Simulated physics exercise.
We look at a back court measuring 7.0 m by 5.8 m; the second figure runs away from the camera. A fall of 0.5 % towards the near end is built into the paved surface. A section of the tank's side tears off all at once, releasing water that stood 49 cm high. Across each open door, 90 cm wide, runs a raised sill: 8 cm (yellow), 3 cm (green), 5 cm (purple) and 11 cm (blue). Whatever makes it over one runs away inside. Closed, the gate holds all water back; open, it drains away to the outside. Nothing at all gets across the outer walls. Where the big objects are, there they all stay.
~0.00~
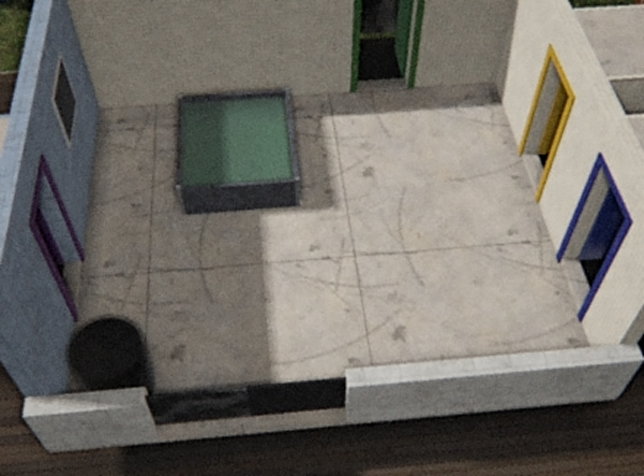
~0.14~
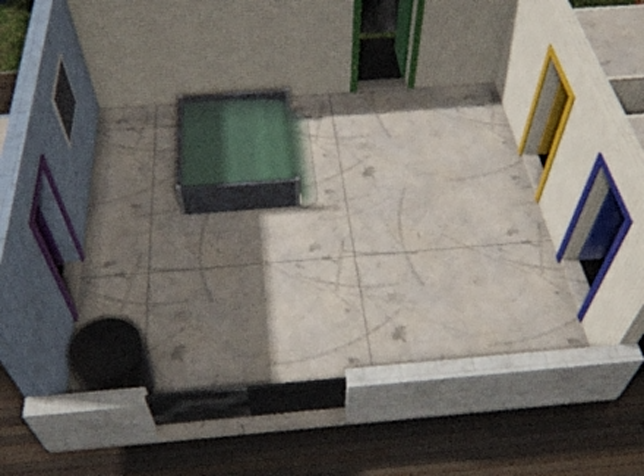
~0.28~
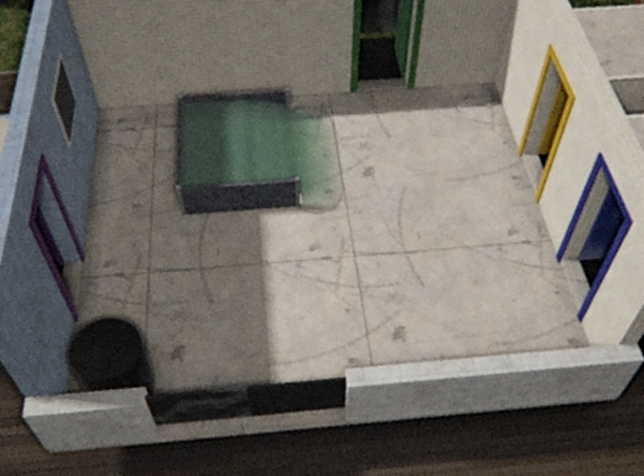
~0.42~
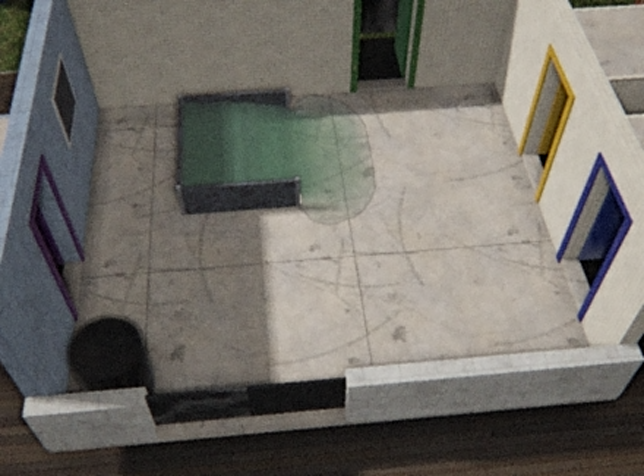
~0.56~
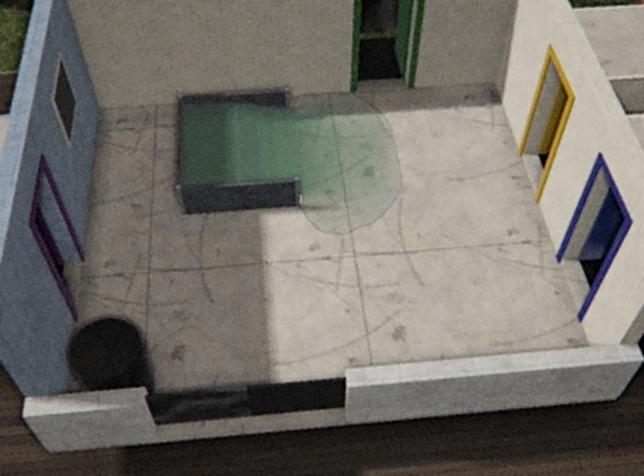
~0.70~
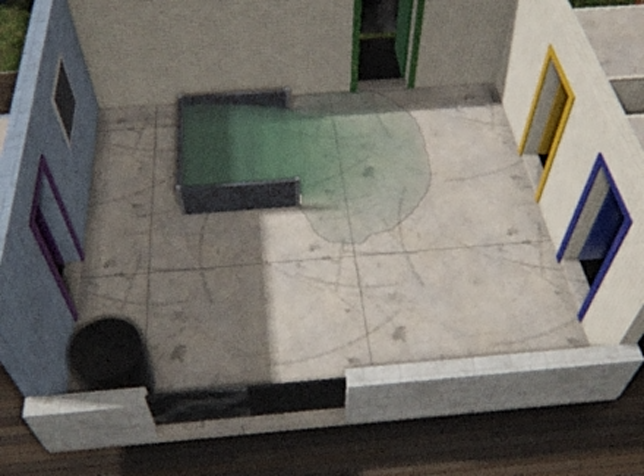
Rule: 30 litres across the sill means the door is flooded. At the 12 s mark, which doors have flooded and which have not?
The yellow door has flooded; the green door has flooded; the purple door has not; the blue door has not.
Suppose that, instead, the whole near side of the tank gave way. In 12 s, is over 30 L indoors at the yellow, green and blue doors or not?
Outcomes - yellow: Not exceeded, green: Not exceeded, blue: Not exceeded.
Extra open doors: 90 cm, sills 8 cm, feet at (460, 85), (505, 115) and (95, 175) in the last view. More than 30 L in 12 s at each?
First doorway gets there, second gets there, third falls short.
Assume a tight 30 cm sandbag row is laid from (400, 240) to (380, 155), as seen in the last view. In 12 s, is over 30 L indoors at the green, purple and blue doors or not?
Note - green: Limit exceeded; purple: Limit held; blue: Limit held.
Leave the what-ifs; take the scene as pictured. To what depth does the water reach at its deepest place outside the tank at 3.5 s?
I'd say near 21 centimetres.
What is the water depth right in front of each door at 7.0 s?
Centimetres: Yellow 5 / green 5 / purple 0 / blue 9.
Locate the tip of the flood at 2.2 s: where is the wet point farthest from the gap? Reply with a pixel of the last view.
Roughly at pixel (554, 263).
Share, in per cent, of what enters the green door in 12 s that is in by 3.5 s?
About 45%.
After 1.4 s water covers 30 % of the floor and is deepest (20 cm) near (309, 180); yellow door 8 cm at the sill, 0 L in, green door 8 cm at the sill, 1 L in, purple door not reached, blue door not reached.
After 2.2 s water covers 40 % of the floor and is deepest (32 cm) near (482, 91); yellow door 21 cm at the sill, 31 L in, green door 8 cm at the sill, 14 L in, purple door not reached, blue door not reached.
After 3.5 s water covers 45 % of the floor and is deepest (21 cm) near (593, 373); yellow door 17 cm at the sill, 96 L in, green door 6 cm at the sill, 34 L in, purple door not reached, blue door 10 cm at the sill, 0 L in.
After 7.0 s water covers 65 % of the floor and is deepest (12 cm) near (526, 380); yellow door 5 cm at the sill, 123 L in, green door 5 cm at the sill, 75 L in, purple door not reached, blue door 9 cm at the sill, 0 L in.
After 12.0 s water covers 95 % of the floor and is deepest (8 cm) near (152, 414); yellow door 4 cm at the sill, 123 L in, green door 2 cm at the sill, 79 L in, purple door 7 cm at the sill, 9 L in, blue door 5 cm at the sill, 0 L in.
